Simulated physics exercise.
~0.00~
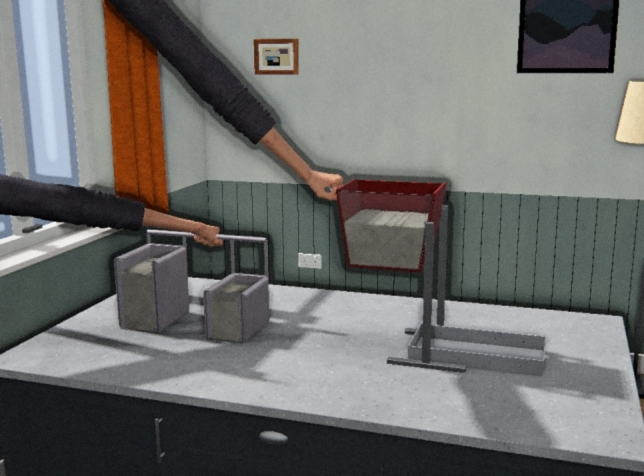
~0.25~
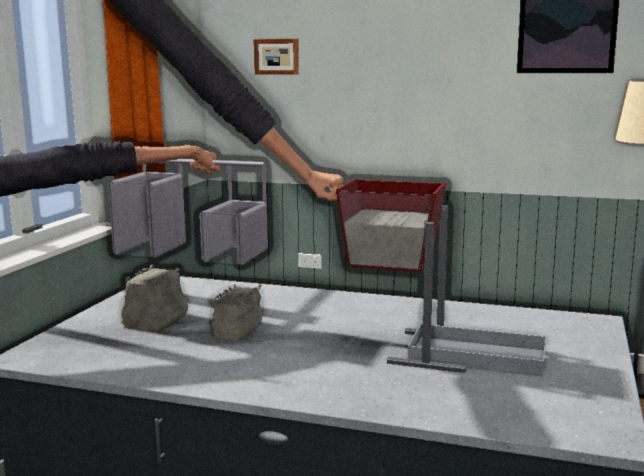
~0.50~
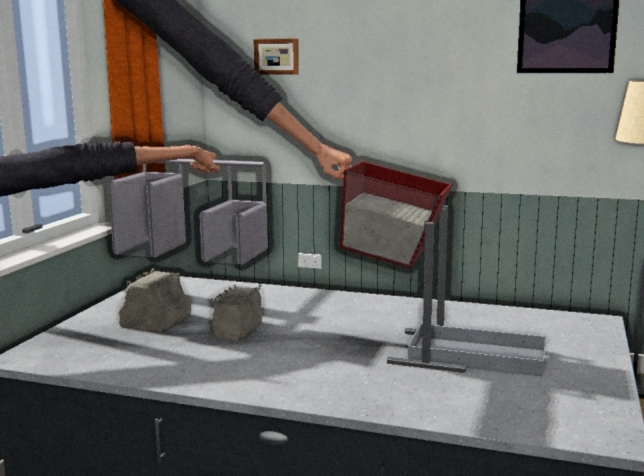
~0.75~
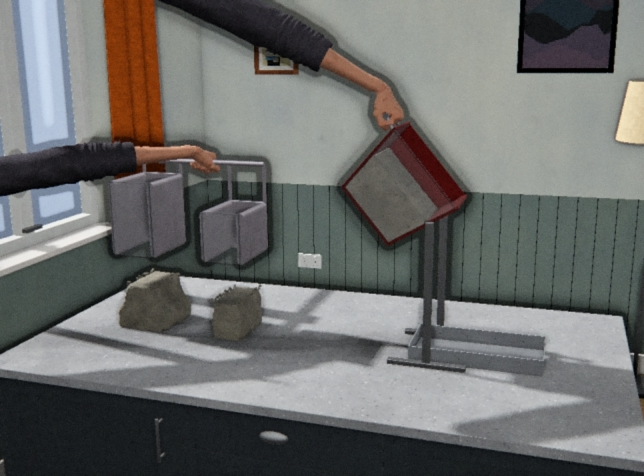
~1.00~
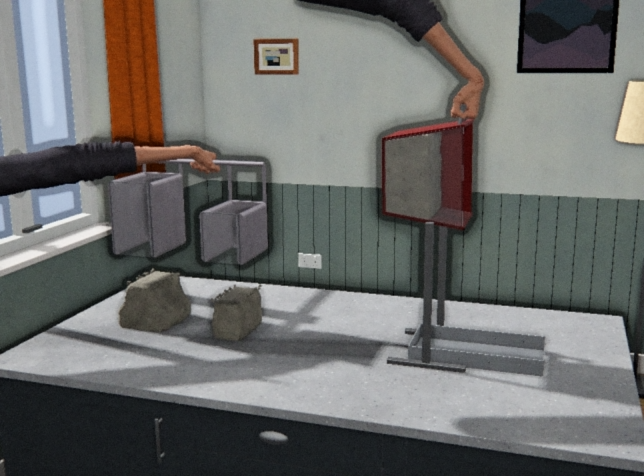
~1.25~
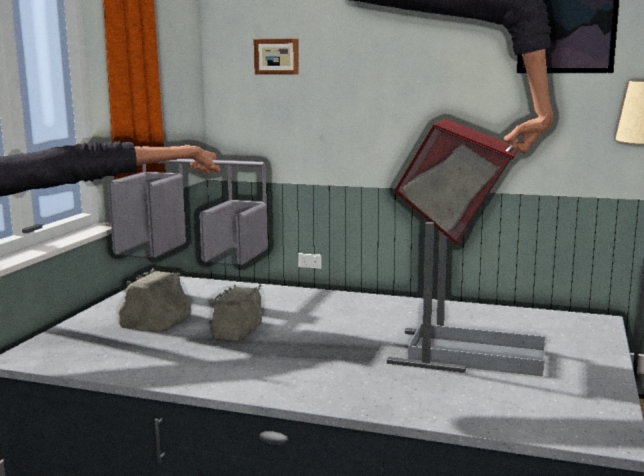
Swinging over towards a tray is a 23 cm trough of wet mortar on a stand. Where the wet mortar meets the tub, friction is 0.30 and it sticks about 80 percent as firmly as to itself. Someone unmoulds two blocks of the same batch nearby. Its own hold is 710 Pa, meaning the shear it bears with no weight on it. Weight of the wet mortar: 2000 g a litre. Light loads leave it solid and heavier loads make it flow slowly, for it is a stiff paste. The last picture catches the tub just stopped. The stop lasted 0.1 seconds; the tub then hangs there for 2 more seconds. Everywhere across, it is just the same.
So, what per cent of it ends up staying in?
Expect roughly 0 %.
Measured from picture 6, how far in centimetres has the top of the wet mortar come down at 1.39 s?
About 12 cm.
After 1.39 s, the tub is at 120 degrees and holds 37 %.
After 1.56 s, the tub is at 120 degrees and holds 0 %.
After 1.73 s, the tub is at 120 degrees and holds 0 %.
After 1.90 s, the tub is at 120 degrees and holds 0 %.
After 3.25 s, the tub is at 120 degrees and holds 0 %.
